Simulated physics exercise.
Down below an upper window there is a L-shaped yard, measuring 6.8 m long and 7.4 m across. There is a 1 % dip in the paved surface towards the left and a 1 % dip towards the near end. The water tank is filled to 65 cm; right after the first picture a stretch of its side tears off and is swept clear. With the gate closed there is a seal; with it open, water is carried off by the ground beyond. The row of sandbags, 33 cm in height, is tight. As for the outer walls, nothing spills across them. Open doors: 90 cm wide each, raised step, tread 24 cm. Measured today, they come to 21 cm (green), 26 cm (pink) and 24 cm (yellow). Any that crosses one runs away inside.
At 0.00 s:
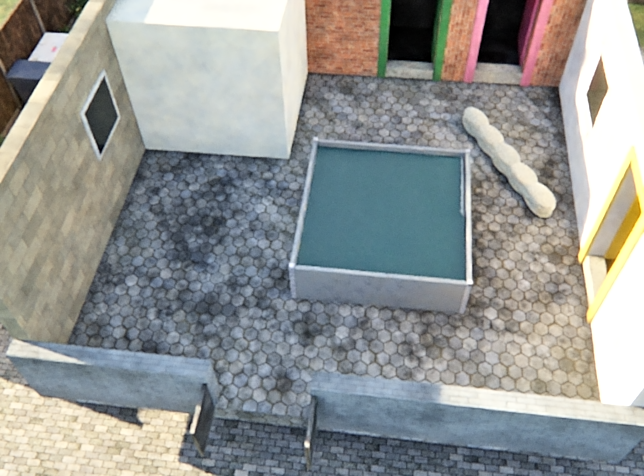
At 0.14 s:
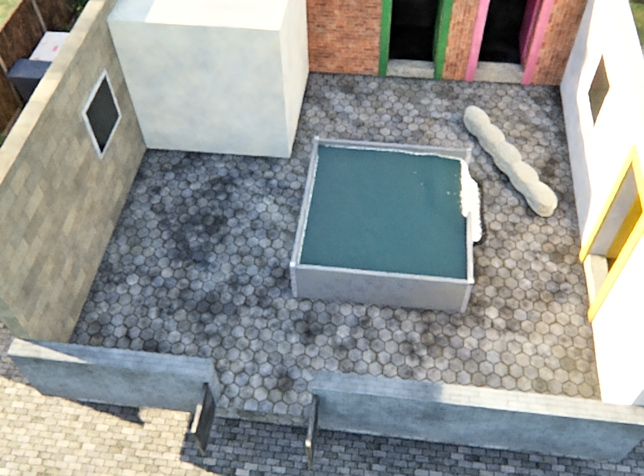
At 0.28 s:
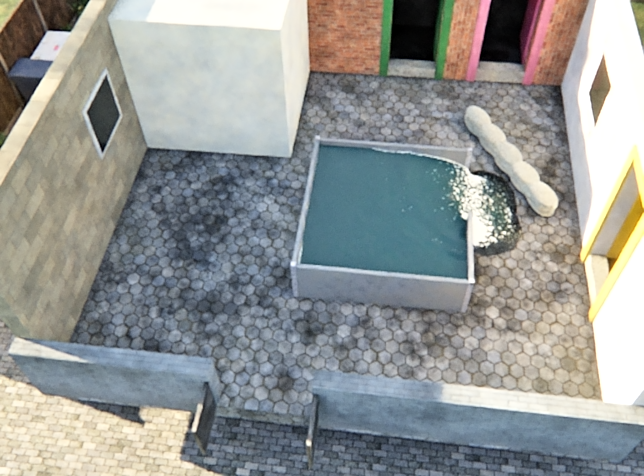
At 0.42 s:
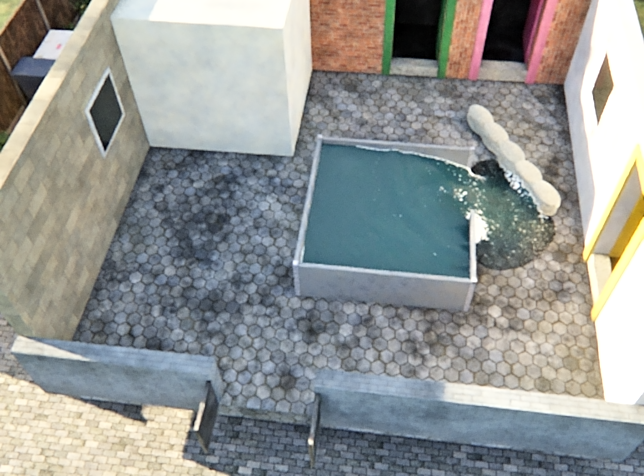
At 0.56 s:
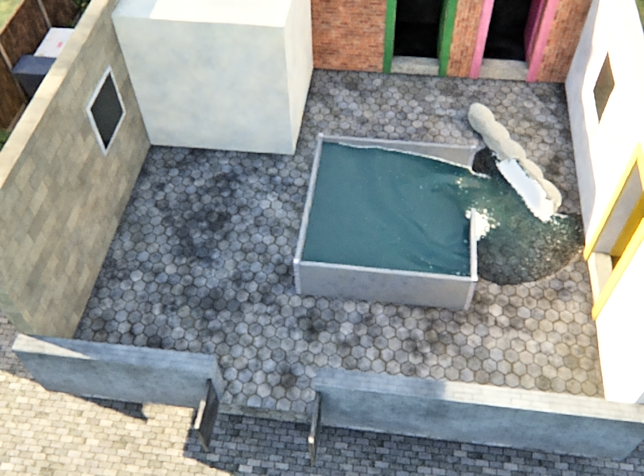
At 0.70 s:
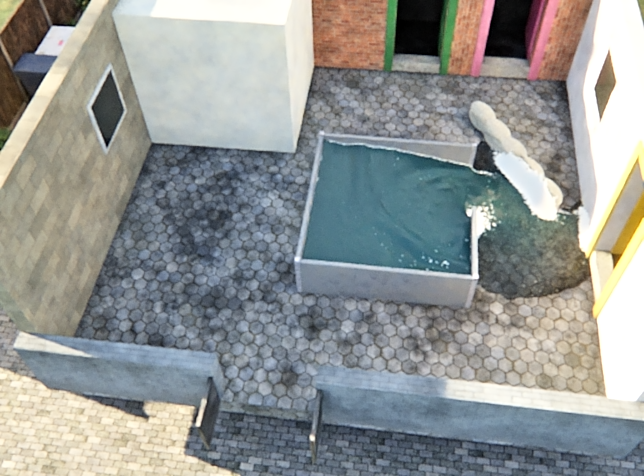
Water pouring through a gap in the right side of a square tank, spreading past pale sandbags across a paved yard.
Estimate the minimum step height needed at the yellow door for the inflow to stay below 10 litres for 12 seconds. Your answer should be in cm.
An estimate of the minimum is 27 cm.
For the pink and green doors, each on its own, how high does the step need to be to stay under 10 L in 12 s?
You'd want about 6.0 centimetres at pink and about 8.5 centimetres at green.
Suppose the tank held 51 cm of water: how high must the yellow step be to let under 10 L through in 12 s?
Roughly 21 centimetres.
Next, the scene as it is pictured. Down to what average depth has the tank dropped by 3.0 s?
It averages roughly 36 centimetres.
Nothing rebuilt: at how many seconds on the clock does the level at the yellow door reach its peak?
Crest at t of about 2.2 s.
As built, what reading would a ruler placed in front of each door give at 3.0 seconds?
Green door 10 cm, pink door 2 cm, yellow door 25 cm.
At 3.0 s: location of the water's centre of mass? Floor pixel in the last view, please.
The water is centred around (444, 235) in the last picture's pixels.
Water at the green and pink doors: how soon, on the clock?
Green: 2.2 s, pink: 3.0 s.
After 1.4 s water covers 15 % of the floor, deepest (49 cm) near (513, 188); 26 cm at the yellow door, 1 litre in over its 24 cm step.
After 3.0 s water covers 50 % of the floor, deepest (36 cm) near (567, 422); 25 cm at the yellow door, 18 litres in over its 24 cm step.
After 12.0 s water covers 95 % of the floor, deepest (18 cm) near (72, 342); 7 cm at the yellow door, 22 litres in over its 24 cm step.
At the yellow door as built, the water arrived by 0.8 s and peaked near 28 cm at 2.2 s.
With a step of 24 cm, 21 litres would have come in within the 12 s; with 32.5 cm, 1 litre. So under 10 litres takes about 27 cm.
